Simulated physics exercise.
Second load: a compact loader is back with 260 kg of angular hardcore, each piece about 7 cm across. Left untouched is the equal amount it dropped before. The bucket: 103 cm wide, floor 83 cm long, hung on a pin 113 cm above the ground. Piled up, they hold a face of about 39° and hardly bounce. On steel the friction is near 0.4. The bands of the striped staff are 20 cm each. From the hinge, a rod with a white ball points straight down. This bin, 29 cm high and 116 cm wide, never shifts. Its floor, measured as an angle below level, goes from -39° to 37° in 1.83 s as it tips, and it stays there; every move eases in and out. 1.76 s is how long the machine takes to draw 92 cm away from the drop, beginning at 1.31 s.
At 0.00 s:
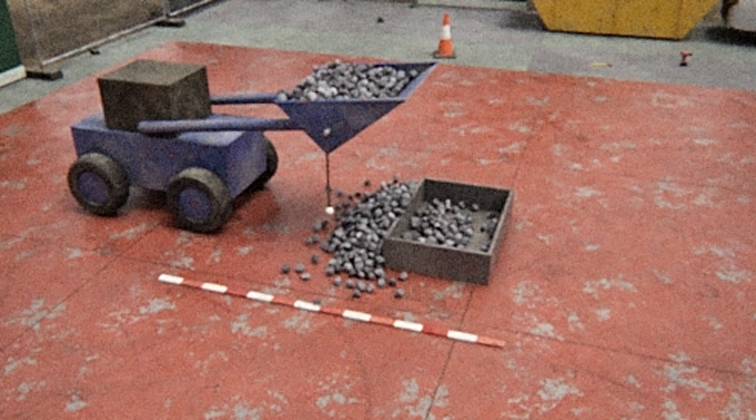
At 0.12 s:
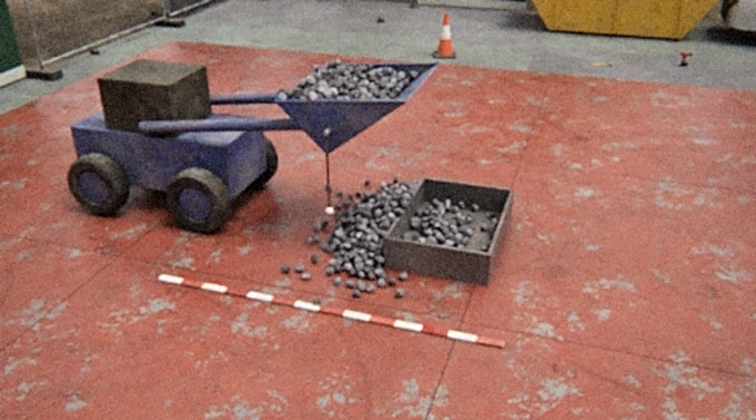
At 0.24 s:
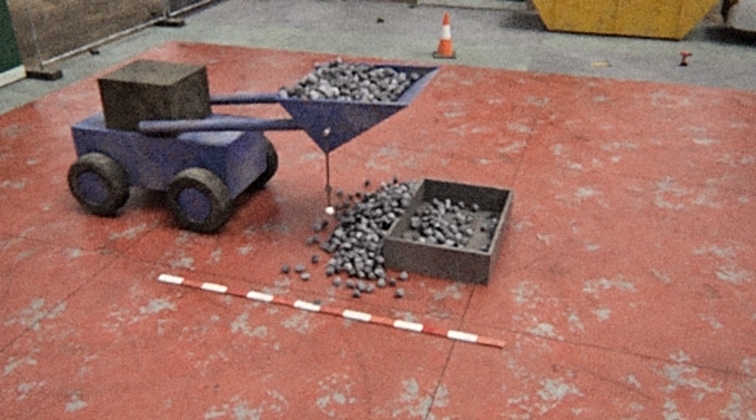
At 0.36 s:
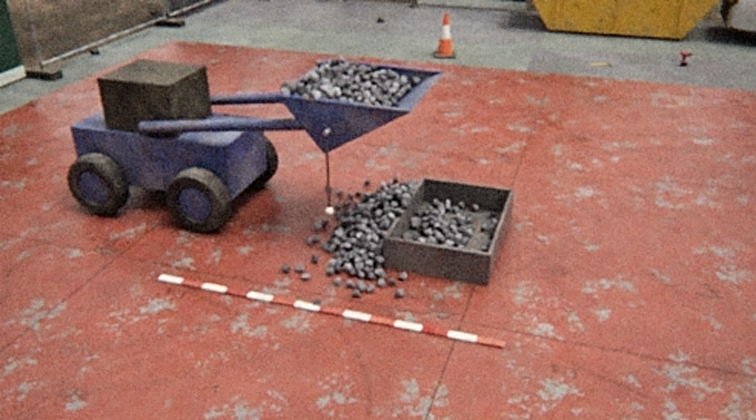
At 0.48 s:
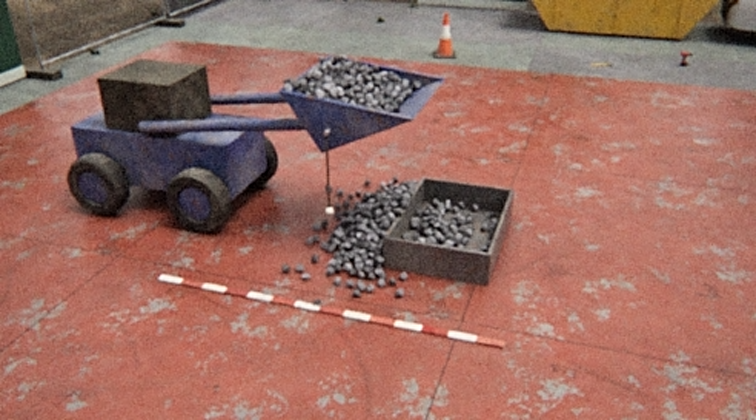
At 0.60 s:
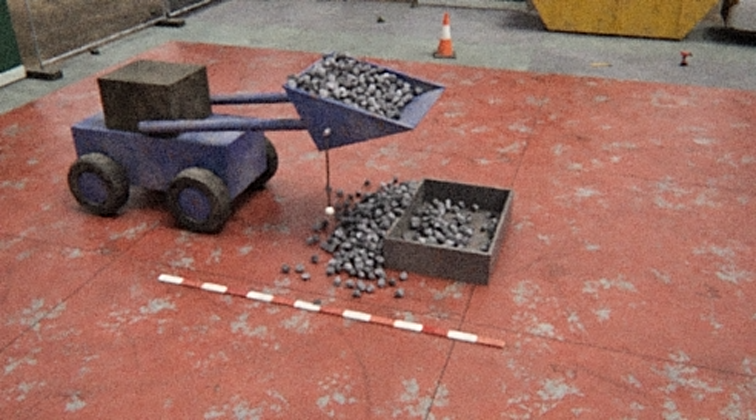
At first, a blue loader holds a bucket heaped with grey stones above a stone pile and a partly filled dark bin on a red floor. The bucket then slowly tilts, its front lip lowering to the right, while the stones shift slightly within it and everything below stays still.
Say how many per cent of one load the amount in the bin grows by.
It grows by about 56 %.
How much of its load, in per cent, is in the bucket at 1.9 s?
About 30 per cent.
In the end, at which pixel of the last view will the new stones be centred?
Centre at roughly (414, 222).
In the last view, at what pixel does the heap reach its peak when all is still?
Pretty much at (396, 198), give or take.
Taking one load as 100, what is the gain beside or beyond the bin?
Some 5 % of one load's worth.
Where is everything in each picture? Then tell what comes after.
The bucket is at -39°, its lip at (405, 100); the top of the load is at (353, 70). The earlier load is highest near (400, 200), 33 cm above ground level, 83 % short of the bin, 16 % in the bin, 2 % beside or beyond the bin, in the first frame.
The bucket is at -38°, its lip at (406, 101); the top of the load is at (354, 70); the stones move at 0.1 m/s on average, in the second frame.
Lip at (408, 105), floor tilted -35°, highest stones at (347, 68); the stones move at 0.1 m/s on average, in the third frame.
Lip at (410, 111), floor tilted -31°, highest stones at (342, 66); the stones move at 0.1 m/s on average, in the fourth frame.
The bucket is at -26°, its lip at (412, 119); the top of the load is at (334, 65); the stones move at 0.2 m/s on average, in the fifth frame.
Lip at (414, 129), floor tilted -20°, highest stones at (334, 62); the stones move at 0.2 m/s on average, in the sixth frame.
After 1.4 s the floor is at 25°; in per cent of one load, 100 in the bucket, 83 short of the bin, 16 in the bin, 2 beside or beyond the bin; the foremost stones are at (489, 243).
After 1.9 s the floor is at 37°; in per cent of one load, 29 in the bucket, 114 short of the bin, 55 in the bin, 3 beside or beyond the bin; the foremost stones are at (489, 246).
After 3.5 s the floor is at 37°; in per cent of one load, 0 in the bucket, 124 short of the bin, 72 in the bin, 4 beside or beyond the bin; the foremost stones are at (495, 236).
After 6.0 s the floor is at 37°; in per cent of one load, 0 in the bucket, 124 short of the bin, 72 in the bin, 4 beside or beyond the bin; the foremost stones are at (495, 236). Net gain in the bin, 56.
